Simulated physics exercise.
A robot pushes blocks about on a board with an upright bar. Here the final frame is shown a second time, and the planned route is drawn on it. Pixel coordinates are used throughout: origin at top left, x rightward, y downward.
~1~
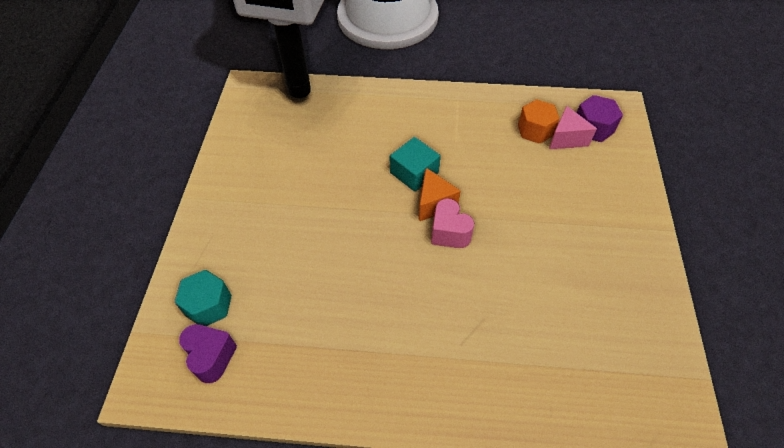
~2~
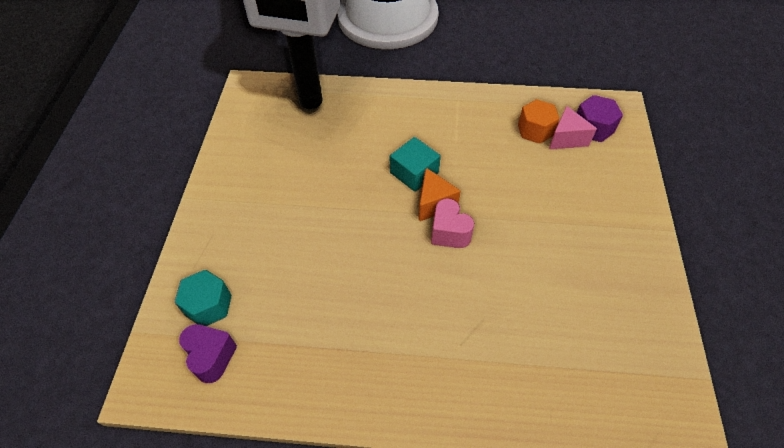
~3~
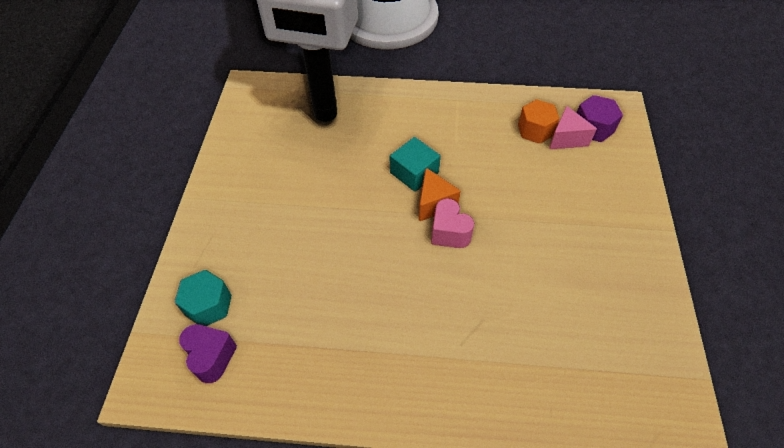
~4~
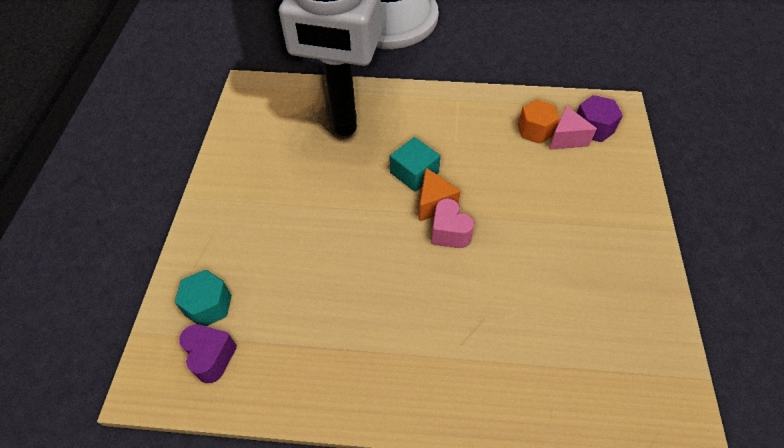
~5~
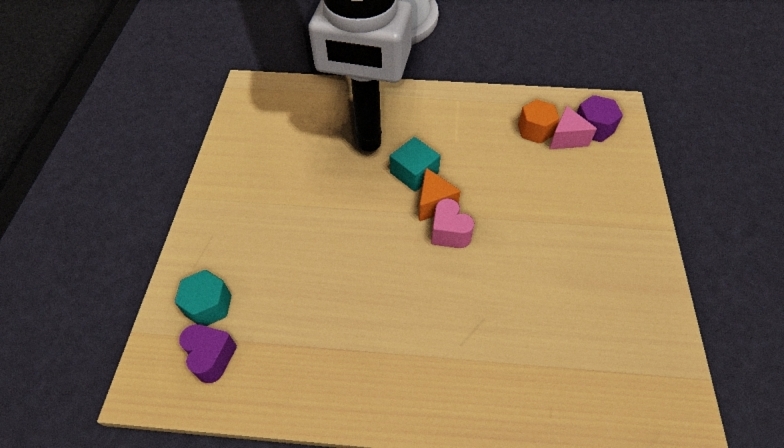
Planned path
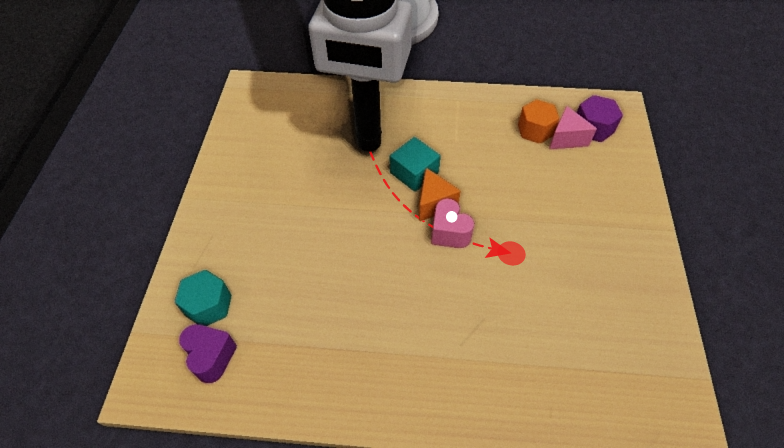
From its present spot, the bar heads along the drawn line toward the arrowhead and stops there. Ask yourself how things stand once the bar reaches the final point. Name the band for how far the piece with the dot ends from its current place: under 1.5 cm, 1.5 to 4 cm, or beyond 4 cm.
Shift: Over 4 cm.
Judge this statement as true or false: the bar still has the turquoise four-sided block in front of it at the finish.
The claim does not hold.
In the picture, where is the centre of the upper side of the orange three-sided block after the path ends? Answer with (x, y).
The spot you're after is about (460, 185) in the image.
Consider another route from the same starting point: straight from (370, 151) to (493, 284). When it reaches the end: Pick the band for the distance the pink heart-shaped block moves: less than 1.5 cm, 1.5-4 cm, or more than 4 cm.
It gets moved over 4 cm.
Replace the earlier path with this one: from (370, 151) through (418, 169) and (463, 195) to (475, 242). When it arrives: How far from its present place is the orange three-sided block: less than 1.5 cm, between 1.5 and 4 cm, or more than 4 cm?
Verdict: More than 4 cm.
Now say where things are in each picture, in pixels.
Tip of the bar (300, 91), middles of tops, turquoise four-sided block (415, 155), orange three-sided block (436, 187), pink heart-shaped block (452, 217), in the first frame.
Bar (311, 102), nothing pushed, in the second frame.
Bar (326, 114), nothing pushed, in the third frame.
Bar (345, 128), nothing pushed, in the fourth frame.
Bar (369, 143), turquoise four-sided block (415, 155), orange three-sided block (436, 187), pink heart-shaped block (452, 217), in the fifth frame.
The line goes from (370, 151) through (395, 196) and (445, 233) to (511, 253); the dot is on the pink heart-shaped block.
What follows on the original path. One third of the way, bar (395, 189); turquoise four-sided block (423, 159), turned 50° anticlockwise; orange three-sided block (445, 186), turned 40° clockwise.
Two thirds of the way, bar (447, 227); turquoise four-sided block (424, 159), turned 50° anticlockwise; orange three-sided block (460, 185); pink heart-shaped block (475, 234), turned 25° clockwise.
At the end, bar (514, 247); turquoise four-sided block (424, 159), turned 50° anticlockwise; orange three-sided block (460, 185); pink heart-shaped block (528, 266), turned 80° clockwise.
